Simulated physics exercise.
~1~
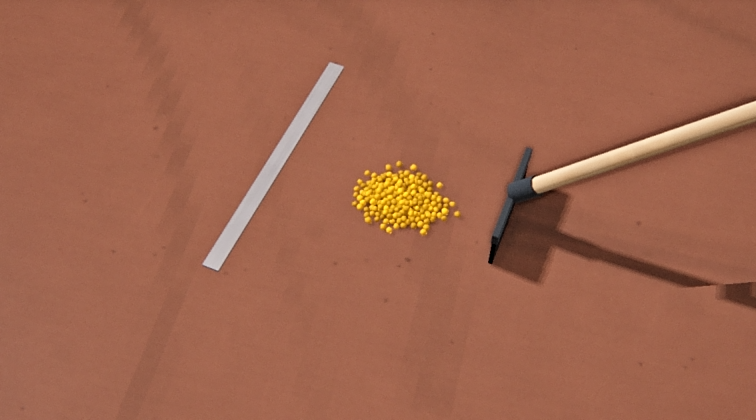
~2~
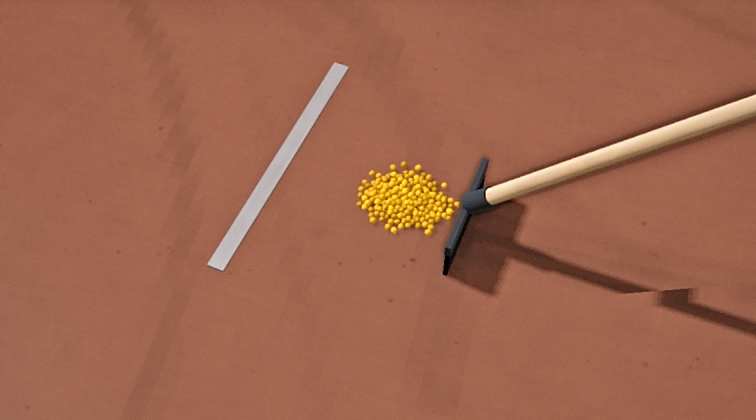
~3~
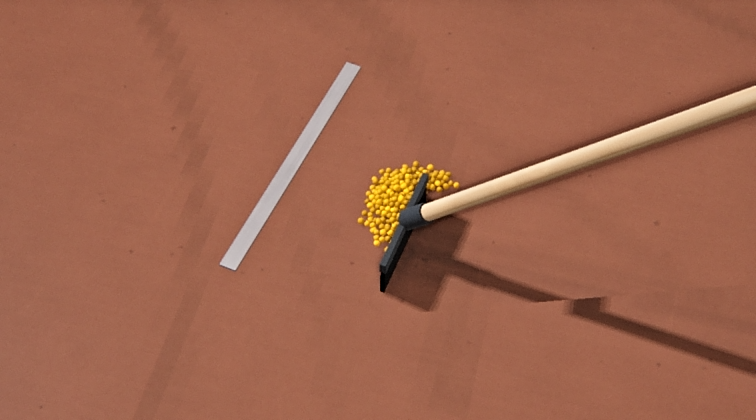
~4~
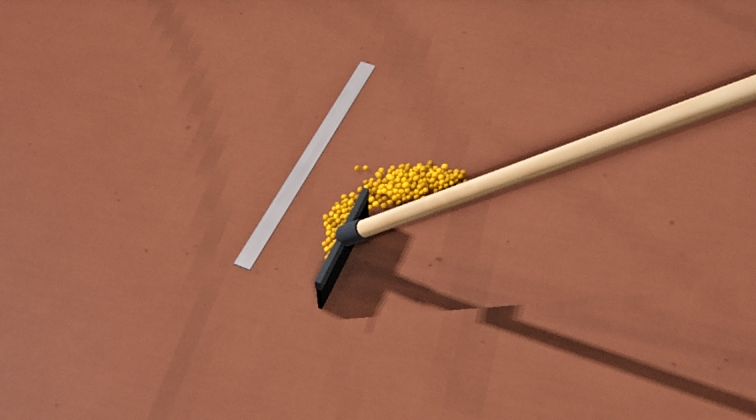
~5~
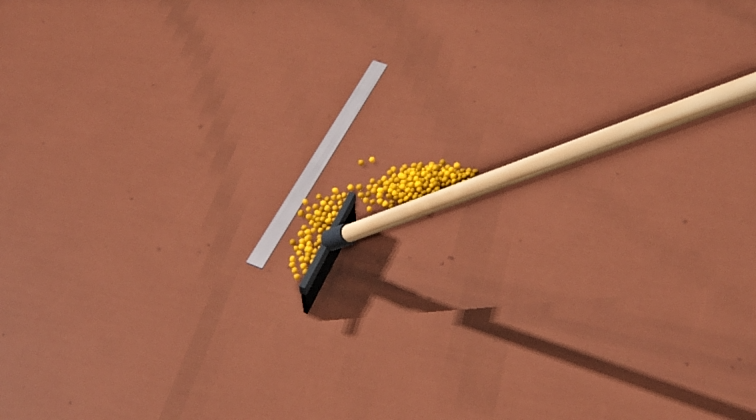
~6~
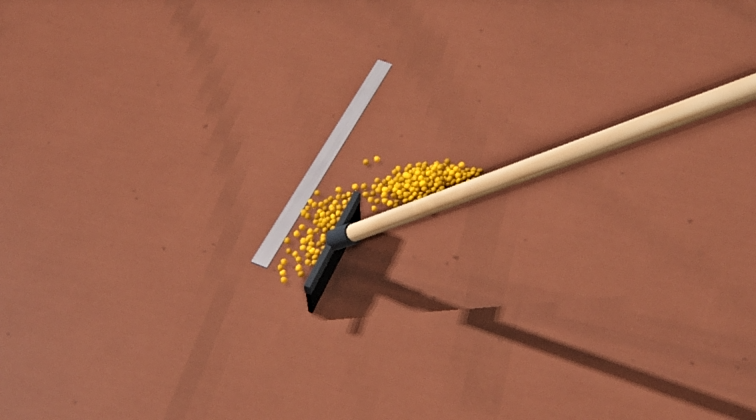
A black squeegee on a pale wooden handle slid left across a reddish floor into a heap of small yellow kernels, spreading them out and pushing some toward a slanted grey strip, then stopped just short of it, with none lying behind the strip.
